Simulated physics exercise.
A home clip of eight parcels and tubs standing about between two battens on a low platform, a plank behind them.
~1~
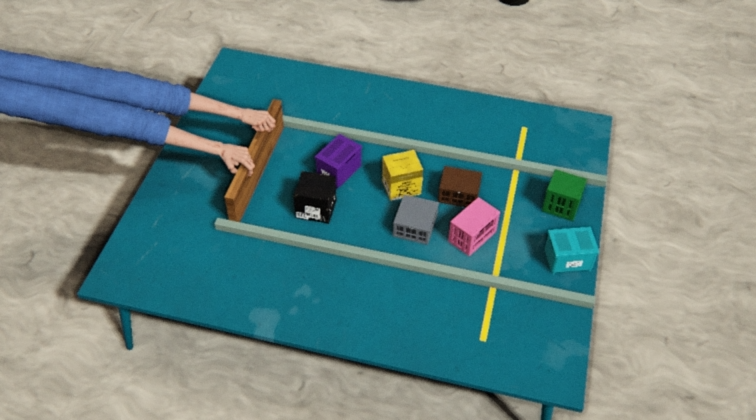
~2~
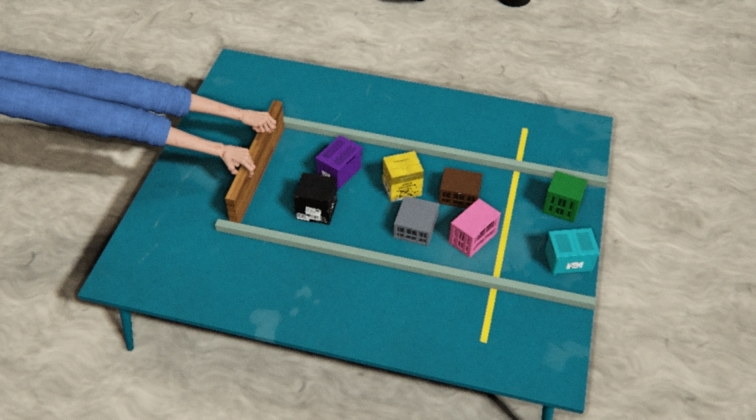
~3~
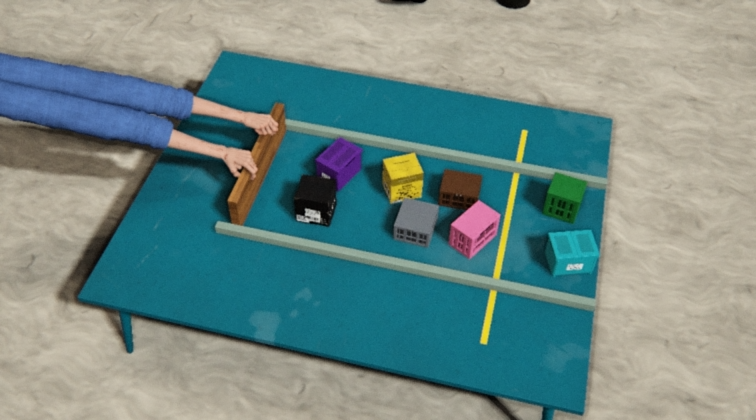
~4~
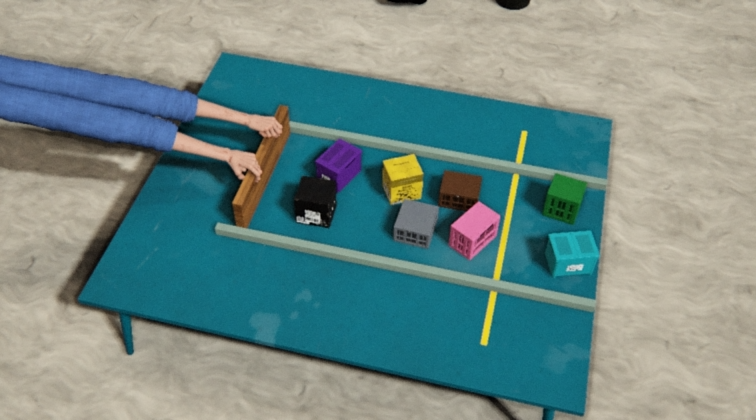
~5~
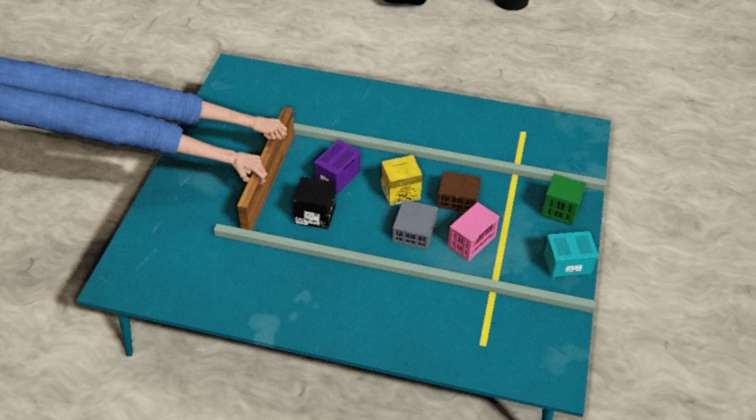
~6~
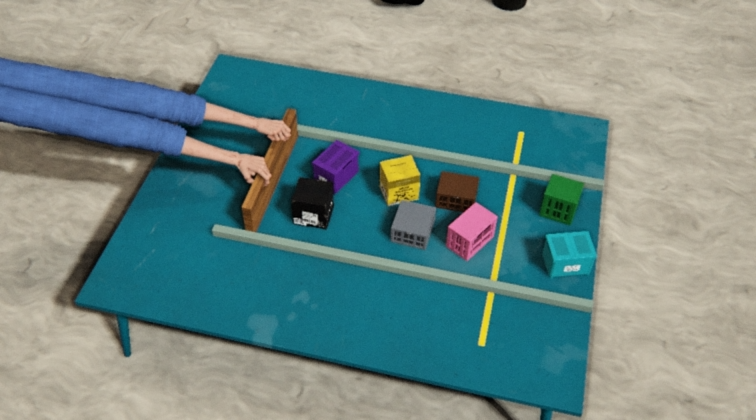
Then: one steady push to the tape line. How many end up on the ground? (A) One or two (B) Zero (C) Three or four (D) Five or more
Option A: One or two.
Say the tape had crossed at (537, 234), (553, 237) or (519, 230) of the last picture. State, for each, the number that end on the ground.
In that order 4, 6 and 4.
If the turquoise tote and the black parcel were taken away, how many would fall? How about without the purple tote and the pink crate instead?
Result: 1, then 0.
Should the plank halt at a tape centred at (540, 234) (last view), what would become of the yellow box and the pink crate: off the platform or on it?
The yellow box holds on; the pink crate tumbles off.
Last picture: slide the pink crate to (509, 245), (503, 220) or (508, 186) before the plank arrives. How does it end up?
At the three spots, the pink crate keeps its place, keeps its place and tips over.
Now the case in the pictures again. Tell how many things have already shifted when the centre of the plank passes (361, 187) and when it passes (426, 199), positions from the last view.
By then 3, and 6.
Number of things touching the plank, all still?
Looks like 2 of them, all told.
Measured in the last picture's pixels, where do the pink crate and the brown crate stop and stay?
The pink crate ends at (589, 253) and the brown crate at (590, 219).
Soon after, none off yet; turquoise tote at rest near (568, 255); green crate at rest near (561, 200); pink crate at rest near (472, 232).
Then, none off yet; turquoise tote at rest near (568, 255); green crate at rest near (561, 200); pink crate moved about its own width near (503, 237).
By the end, the number that fall off is one or two; fallen, green crate and turquoise tote.
